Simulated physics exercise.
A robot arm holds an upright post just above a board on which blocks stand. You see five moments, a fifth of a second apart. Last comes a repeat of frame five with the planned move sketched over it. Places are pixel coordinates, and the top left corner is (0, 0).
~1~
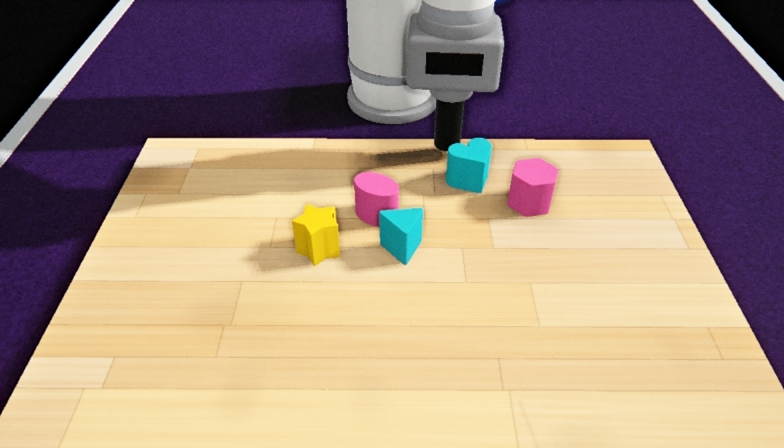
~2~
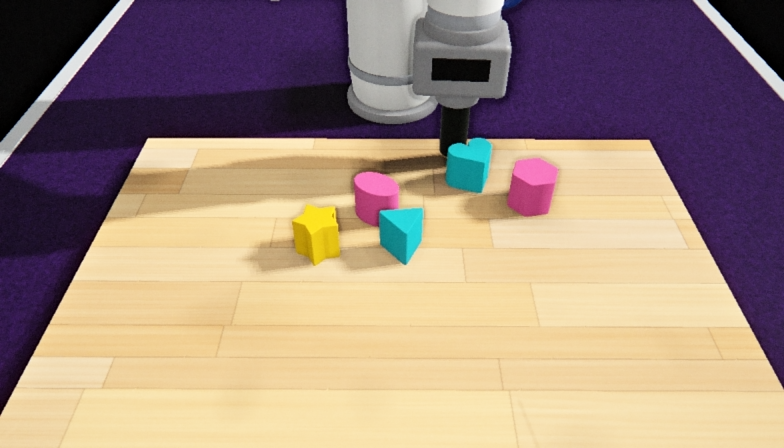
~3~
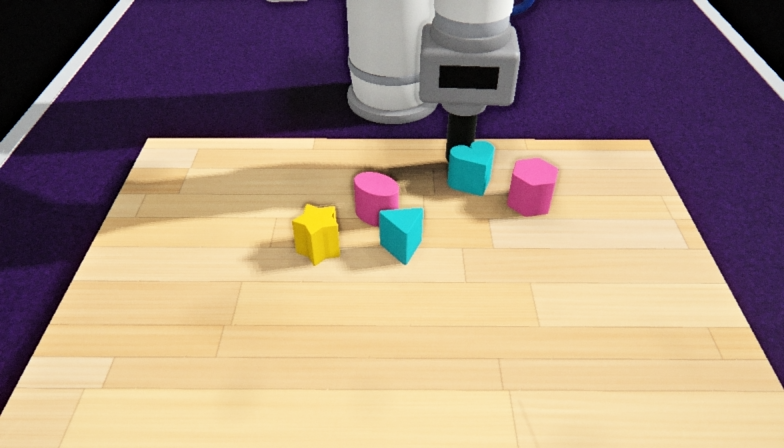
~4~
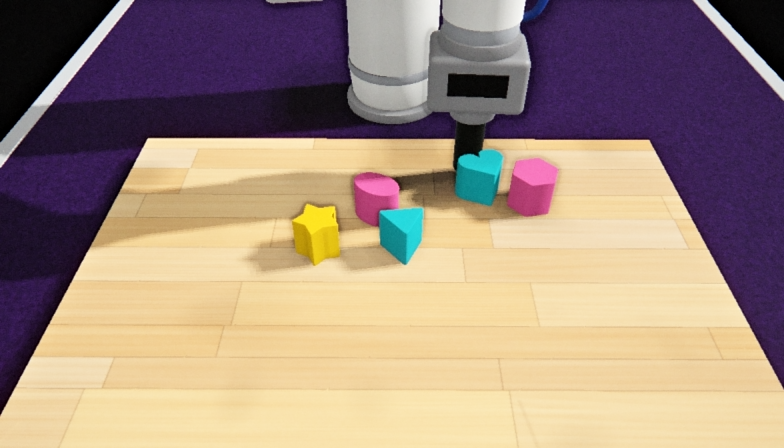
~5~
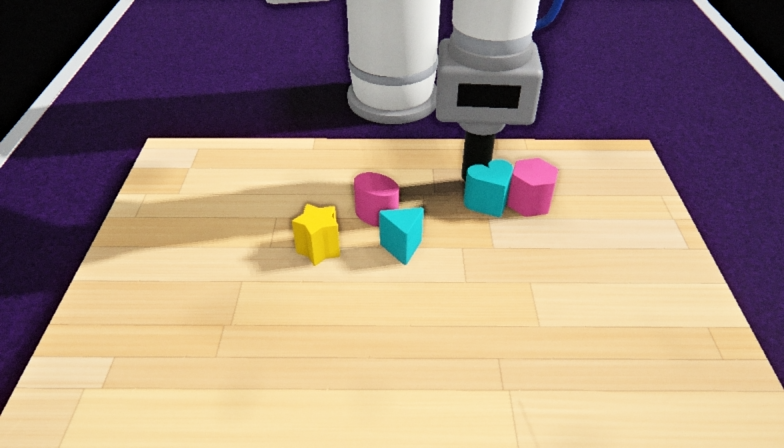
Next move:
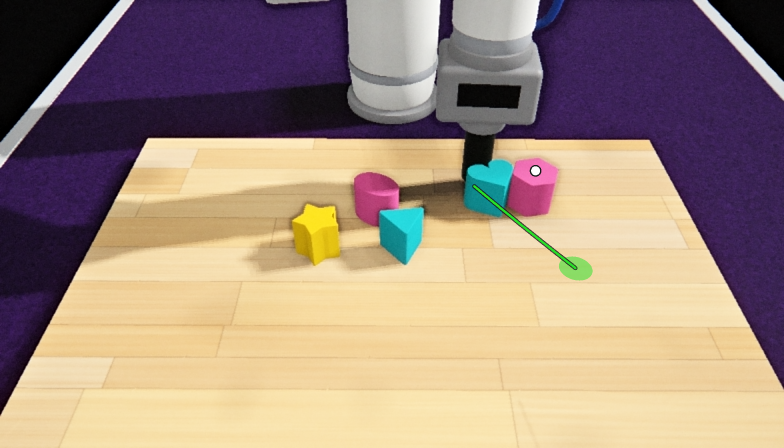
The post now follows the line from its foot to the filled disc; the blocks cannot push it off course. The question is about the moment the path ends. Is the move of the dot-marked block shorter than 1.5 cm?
I expect not.
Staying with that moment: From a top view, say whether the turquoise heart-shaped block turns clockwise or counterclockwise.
Seen from above, its turn is clockwise.
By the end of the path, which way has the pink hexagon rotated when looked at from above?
Seen from above, its turn is counter-clockwise.
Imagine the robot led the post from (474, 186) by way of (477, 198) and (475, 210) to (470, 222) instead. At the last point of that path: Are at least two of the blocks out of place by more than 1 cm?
Final answer: No.
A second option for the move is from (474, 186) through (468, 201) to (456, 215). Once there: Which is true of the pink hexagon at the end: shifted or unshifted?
Once the post is done, the pink hexagon remains in the old spot.
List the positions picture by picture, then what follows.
Tip of the post (447, 144), middles of tops, turquoise heart-shaped block (472, 149), pink hexagon (536, 171), in the first picture.
Post (452, 150), nothing pushed, in the second picture.
Post (459, 158), turquoise heart-shaped block (475, 152), in the third picture.
Post (467, 167), turquoise heart-shaped block (483, 161), in the fourth picture.
Post (475, 177), turquoise heart-shaped block (493, 171), pink hexagon (536, 171), in the fifth picture.
The line goes from (474, 186) to (576, 268); the dot is on the pink hexagon.
On the path given first. One third of the way, post (506, 202); turquoise heart-shaped block (524, 199); pink hexagon (554, 176), turned 40° anticlockwise.
Two thirds of the way, post (540, 229); turquoise heart-shaped block (558, 228); pink hexagon (554, 176), turned 40° anticlockwise.
At the end, post (579, 258); turquoise heart-shaped block (590, 261), turned 30° clockwise; pink hexagon (554, 176), turned 40° anticlockwise.
